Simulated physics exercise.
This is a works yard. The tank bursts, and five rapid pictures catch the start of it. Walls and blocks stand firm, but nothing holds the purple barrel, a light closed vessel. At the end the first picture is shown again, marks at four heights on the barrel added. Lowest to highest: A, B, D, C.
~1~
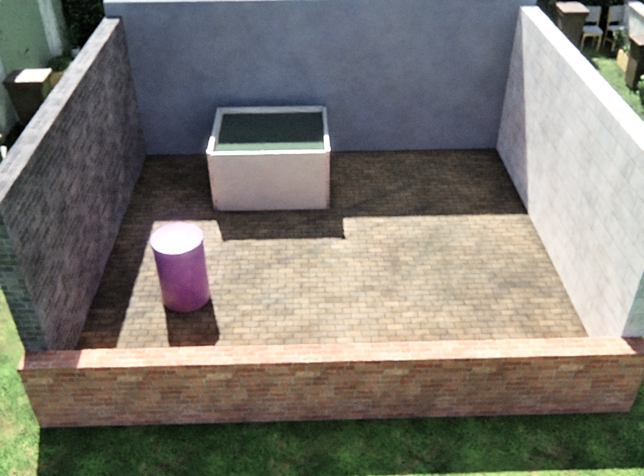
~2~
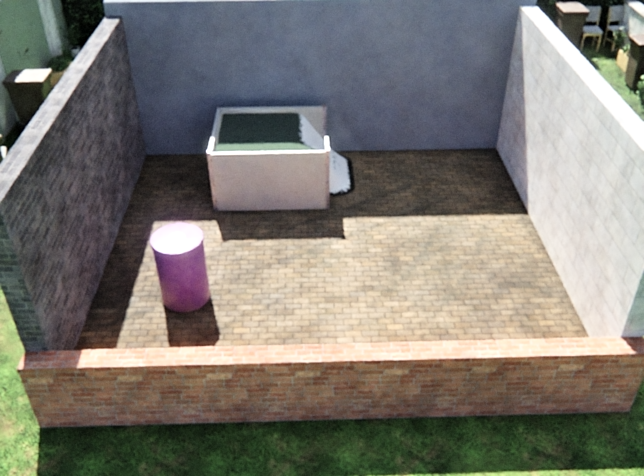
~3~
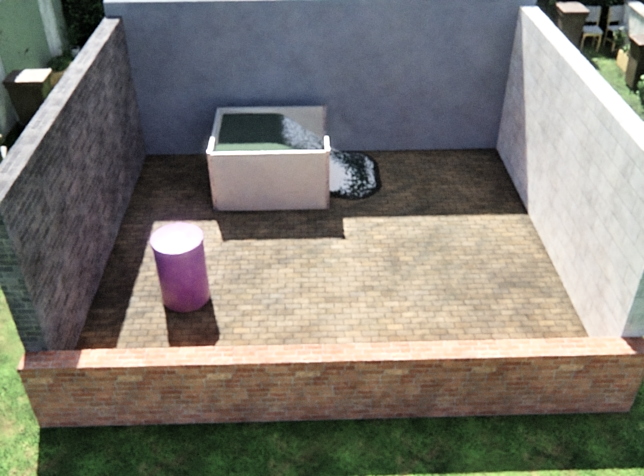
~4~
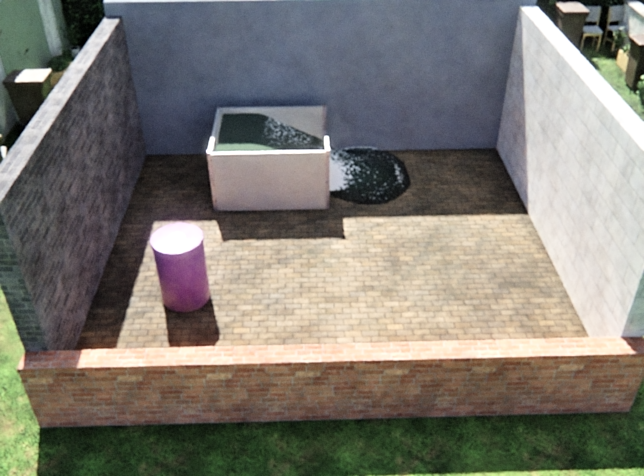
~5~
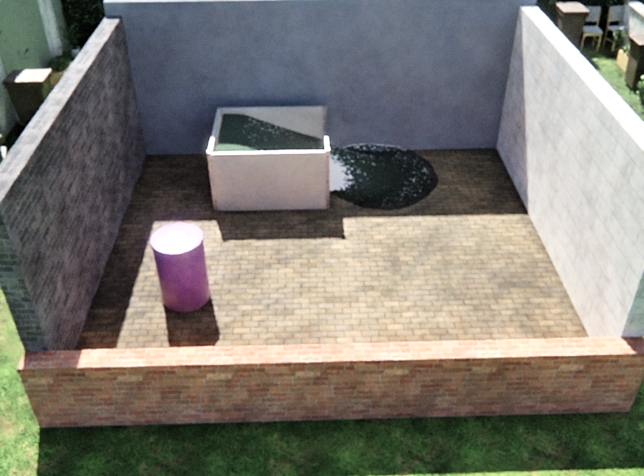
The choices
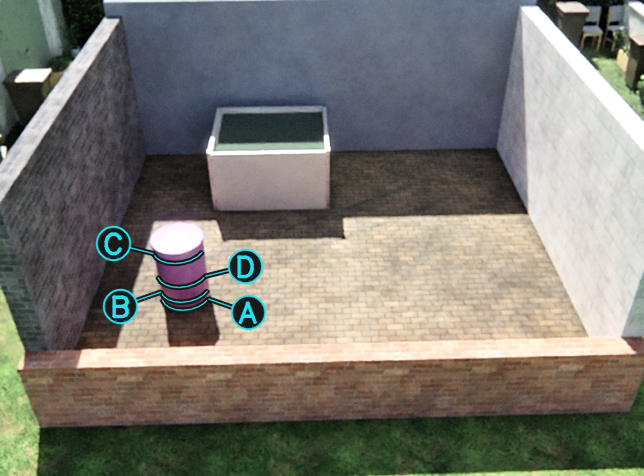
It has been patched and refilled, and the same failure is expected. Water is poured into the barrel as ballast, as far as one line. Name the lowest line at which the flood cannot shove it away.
Go for B.
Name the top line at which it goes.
It is A.
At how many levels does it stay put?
Three.
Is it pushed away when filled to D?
No.
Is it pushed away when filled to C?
No, that is safe.
In cyan, A at (183, 310); B at (181, 302); C at (175, 263); D at (179, 287); from the bottom up A, B, D, C.
With A, it is pushed about its own width away.
With B, it does not move.
With C, it does not move.
With D, it does not move.
